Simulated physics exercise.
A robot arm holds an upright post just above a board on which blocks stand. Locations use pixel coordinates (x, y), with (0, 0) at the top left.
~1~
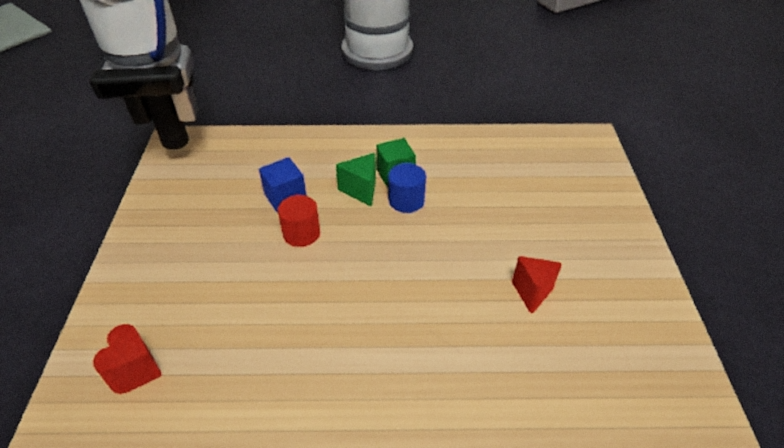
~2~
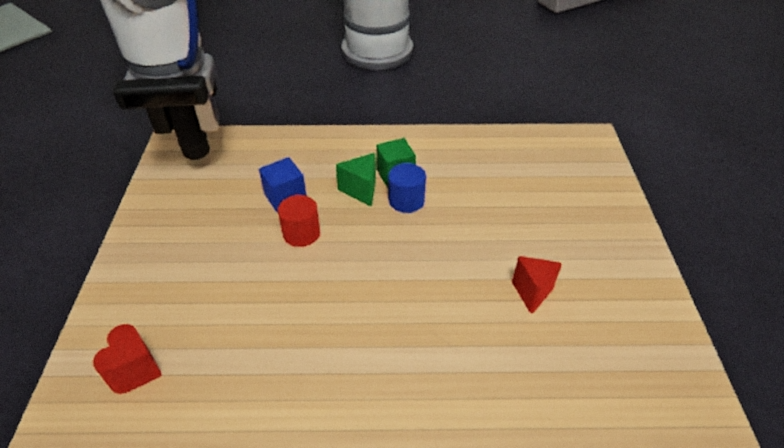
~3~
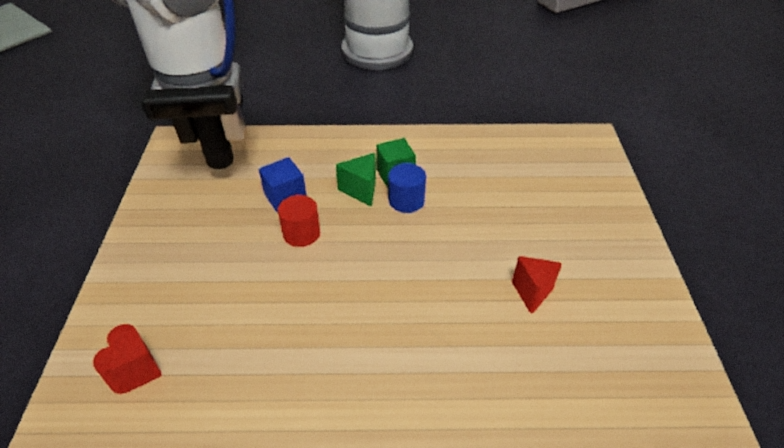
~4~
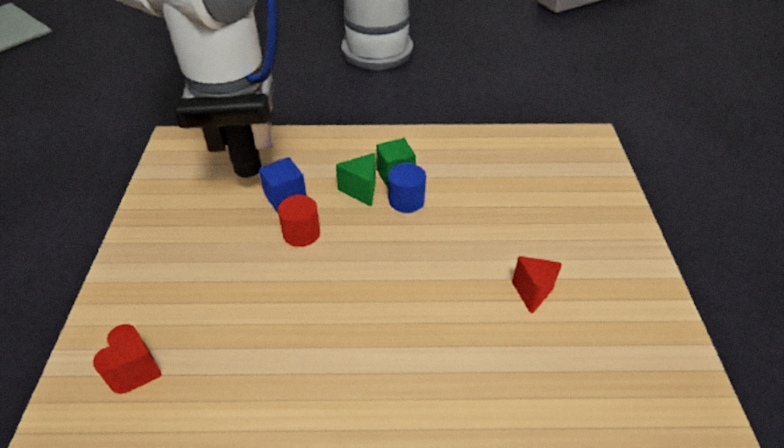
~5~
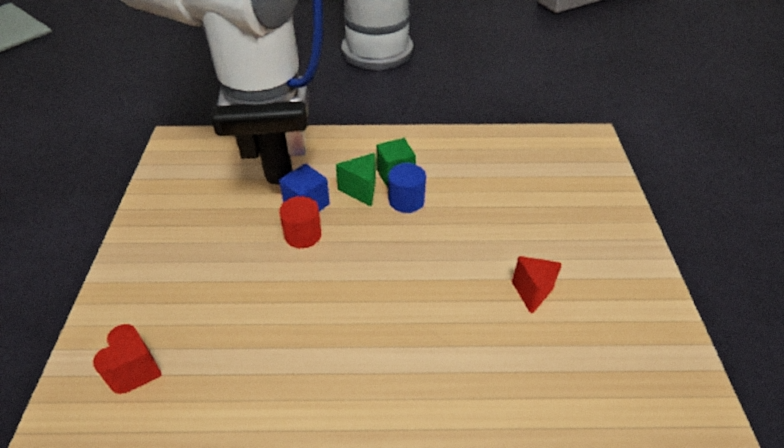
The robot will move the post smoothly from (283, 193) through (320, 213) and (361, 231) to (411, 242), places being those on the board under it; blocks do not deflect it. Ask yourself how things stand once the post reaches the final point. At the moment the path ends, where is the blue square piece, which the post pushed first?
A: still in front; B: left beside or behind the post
My answer is option A.
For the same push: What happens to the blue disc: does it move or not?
Here the blue disc stays on its spot.
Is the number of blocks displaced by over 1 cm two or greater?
Answer: No.
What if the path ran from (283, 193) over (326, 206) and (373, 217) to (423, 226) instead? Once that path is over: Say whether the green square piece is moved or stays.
Right where it was.
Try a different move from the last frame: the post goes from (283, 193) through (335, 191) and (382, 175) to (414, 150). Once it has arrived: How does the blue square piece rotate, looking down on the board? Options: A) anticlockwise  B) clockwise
The one that fits is B, clockwise.
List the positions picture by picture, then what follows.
Post tip at (176, 143); block tops, red disc at (297, 207); blue square piece at (281, 171); green triangular piece at (360, 165); blue disc at (407, 174), in the first picture.
Post at (197, 152); blocks unchanged, in the second picture.
Post at (221, 161); blocks unchanged, in the third picture.
Post at (248, 169); blocks unchanged, in the fourth picture.
Post at (279, 177); red disc at (299, 209); blue square piece at (303, 178); green triangular piece at (360, 165); blue disc at (407, 174), in the fifth picture.
What follows on the original path. One third of the way, post at (318, 197); red disc at (301, 211); blue square piece at (347, 194), turned 25° anticlockwise.
Two thirds of the way, post at (362, 216); red disc at (301, 211); blue square piece at (396, 207), turned 55° anticlockwise.
At the end, post at (412, 226); red disc at (301, 211); blue square piece at (448, 215), turned 65° anticlockwise; green triangular piece in place; blue disc in place.
